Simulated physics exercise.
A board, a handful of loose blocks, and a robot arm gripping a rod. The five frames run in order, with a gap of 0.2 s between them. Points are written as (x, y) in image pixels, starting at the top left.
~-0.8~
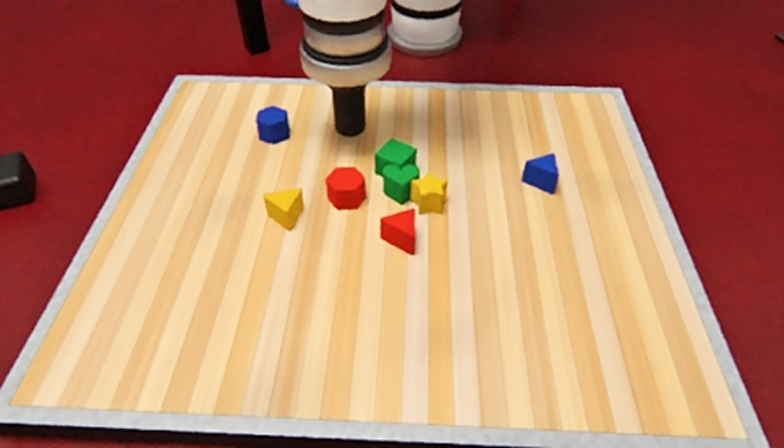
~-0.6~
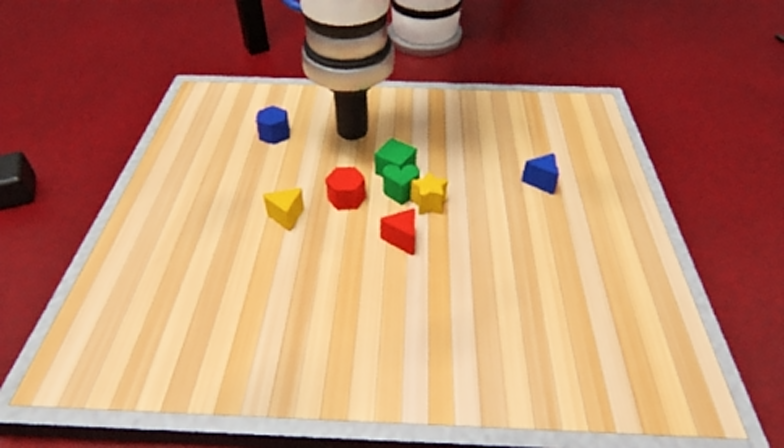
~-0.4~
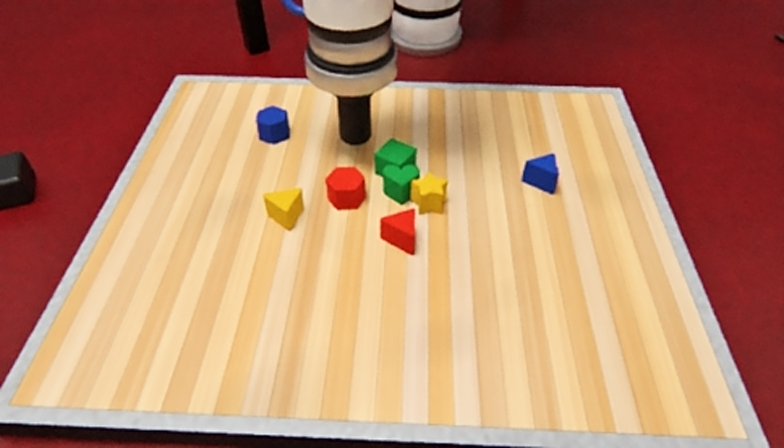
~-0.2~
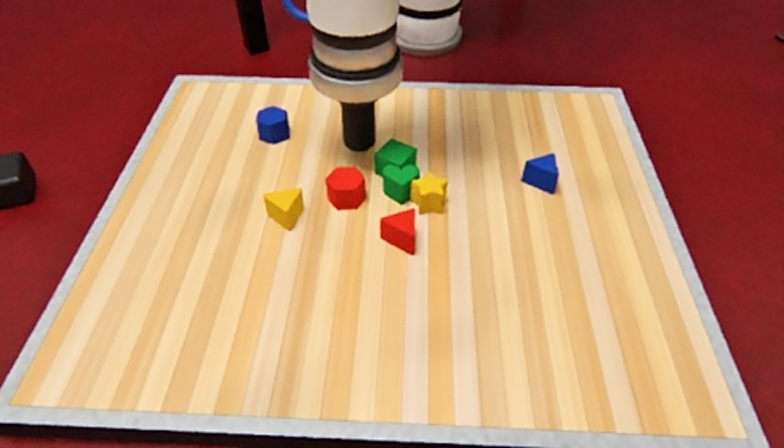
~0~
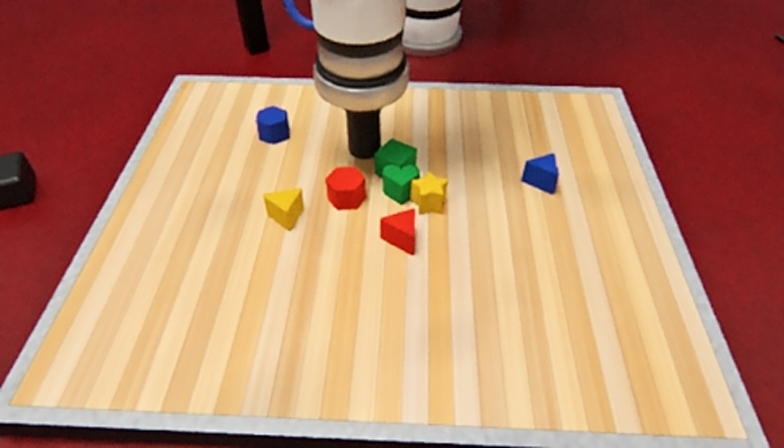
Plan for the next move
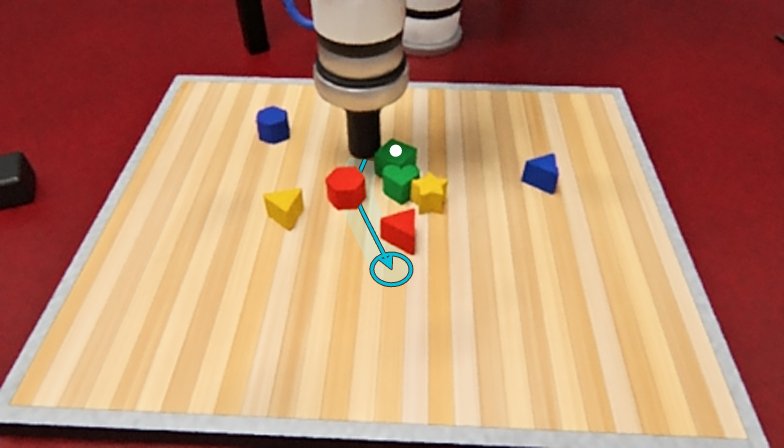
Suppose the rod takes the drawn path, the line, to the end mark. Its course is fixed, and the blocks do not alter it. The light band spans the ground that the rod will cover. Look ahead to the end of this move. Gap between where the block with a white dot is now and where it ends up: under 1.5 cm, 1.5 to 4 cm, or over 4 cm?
The under 1.5 cm band.
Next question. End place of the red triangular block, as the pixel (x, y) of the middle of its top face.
Put as a pixel place, it's (418, 233).
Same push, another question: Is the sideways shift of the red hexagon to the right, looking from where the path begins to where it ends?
I'd say yes.
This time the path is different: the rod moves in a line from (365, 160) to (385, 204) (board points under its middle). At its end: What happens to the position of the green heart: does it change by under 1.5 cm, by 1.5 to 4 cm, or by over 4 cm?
Goes 1.5 to 4 cm.
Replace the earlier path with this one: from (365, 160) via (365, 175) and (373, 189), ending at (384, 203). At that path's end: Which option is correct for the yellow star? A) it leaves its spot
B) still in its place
Correct choice: A.
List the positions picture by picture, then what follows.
In the first frame, lower end of the rod (350, 128), tops of blocks, red hexagon (345, 178), green square (396, 151), red triangular block (403, 220).
In the second frame, rod (353, 132), blocks as before.
In the third frame, rod (356, 137), blocks as before.
In the fourth frame, rod (360, 143), blocks as before.
In the fifth frame, rod (365, 150), red hexagon (345, 178), green square (396, 151), red triangular block (403, 220).
The drawn path runs from (365, 160) through (357, 193) and (371, 229) to (391, 269); the dot is on the green square.
What follows on the original path. One third of the way, rod (356, 184); red hexagon (335, 195), turned 30° clockwise.
Two thirds of the way, rod (371, 220); red hexagon (329, 208), turned 70° clockwise.
At the end, rod (392, 259); red hexagon (329, 208), turned 70° clockwise; green square not moved; red triangular block (418, 233), turned 90° anticlockwise.
